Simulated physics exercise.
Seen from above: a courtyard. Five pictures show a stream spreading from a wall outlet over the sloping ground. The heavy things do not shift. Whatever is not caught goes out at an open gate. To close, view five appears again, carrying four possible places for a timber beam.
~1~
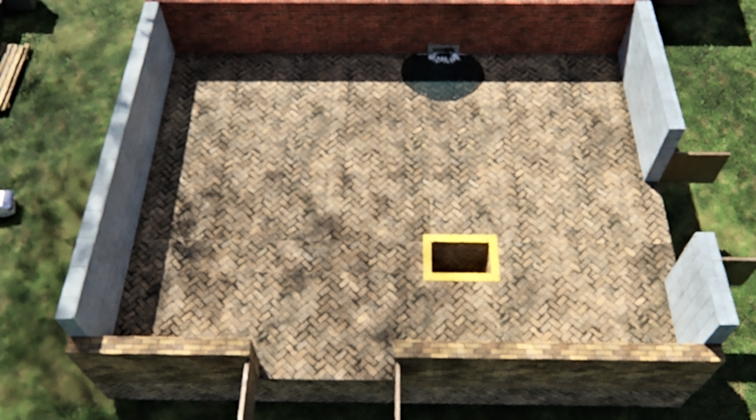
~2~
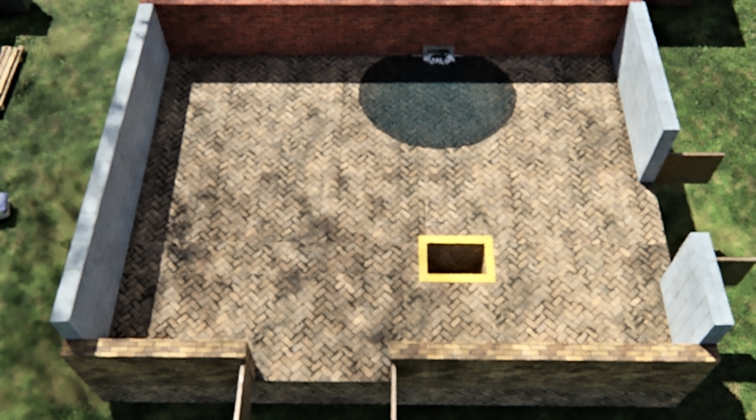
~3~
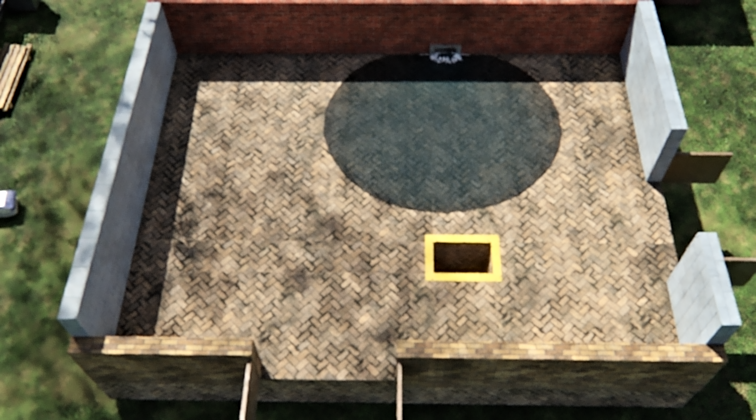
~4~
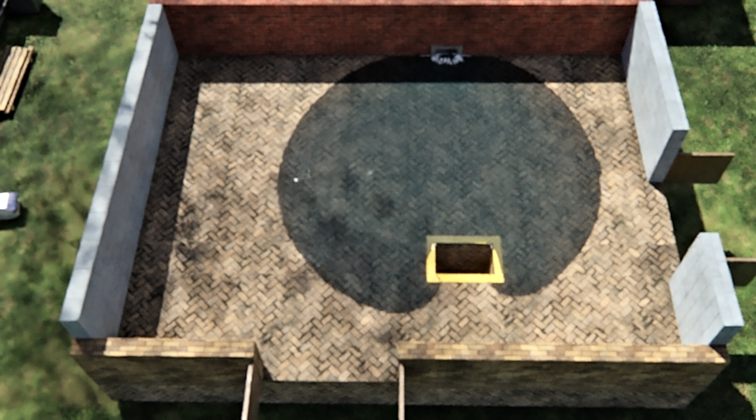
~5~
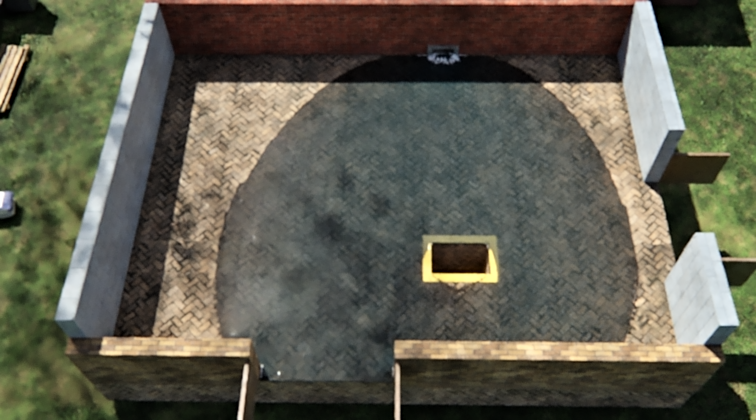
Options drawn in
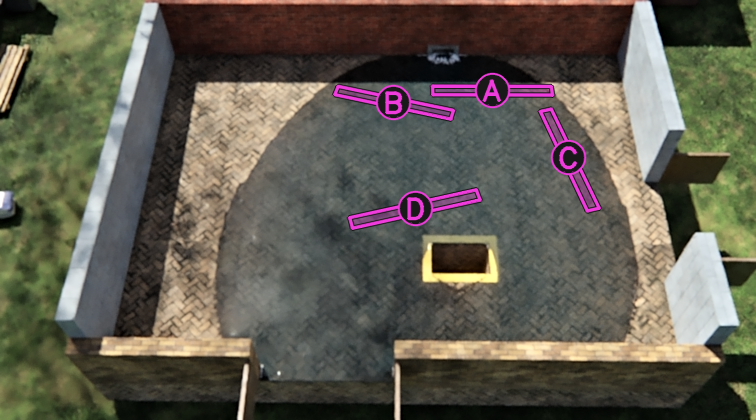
A brick-paved yard is seen from high above, enclosed by a red brick wall at the back, pale grey walls at the sides and tan brick in front, with grass outside. A small grey outlet sits at the back wall, a yellow-rimmed drain lies right of centre, and gaps open at the front and right. Dark water spreads from the outlet in a widening round pool, surrounds the drain and reaches the front gap, while the view shifts very slightly.
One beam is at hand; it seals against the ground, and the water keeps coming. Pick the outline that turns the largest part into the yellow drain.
Take C.
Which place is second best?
That would be B.
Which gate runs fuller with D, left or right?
More leaves on the left.
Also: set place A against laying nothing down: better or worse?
It is worse.
In magenta, A from (432, 90) to (551, 90); B from (336, 90) to (452, 114); C from (545, 110) to (593, 209); D from (351, 222) to (478, 194).
If A is chosen, about 6 % of the stream goes into the yellow drain, about 92 % out by the gates.
If B is chosen, about 15 % of the stream goes into the yellow drain, about 85 % out by the gates.
If C is chosen, about 26 % of the stream goes into the yellow drain, about 72 % out by the gates.
If D is chosen, about 7 % of the stream goes into the yellow drain, about 92 % out by the gates.
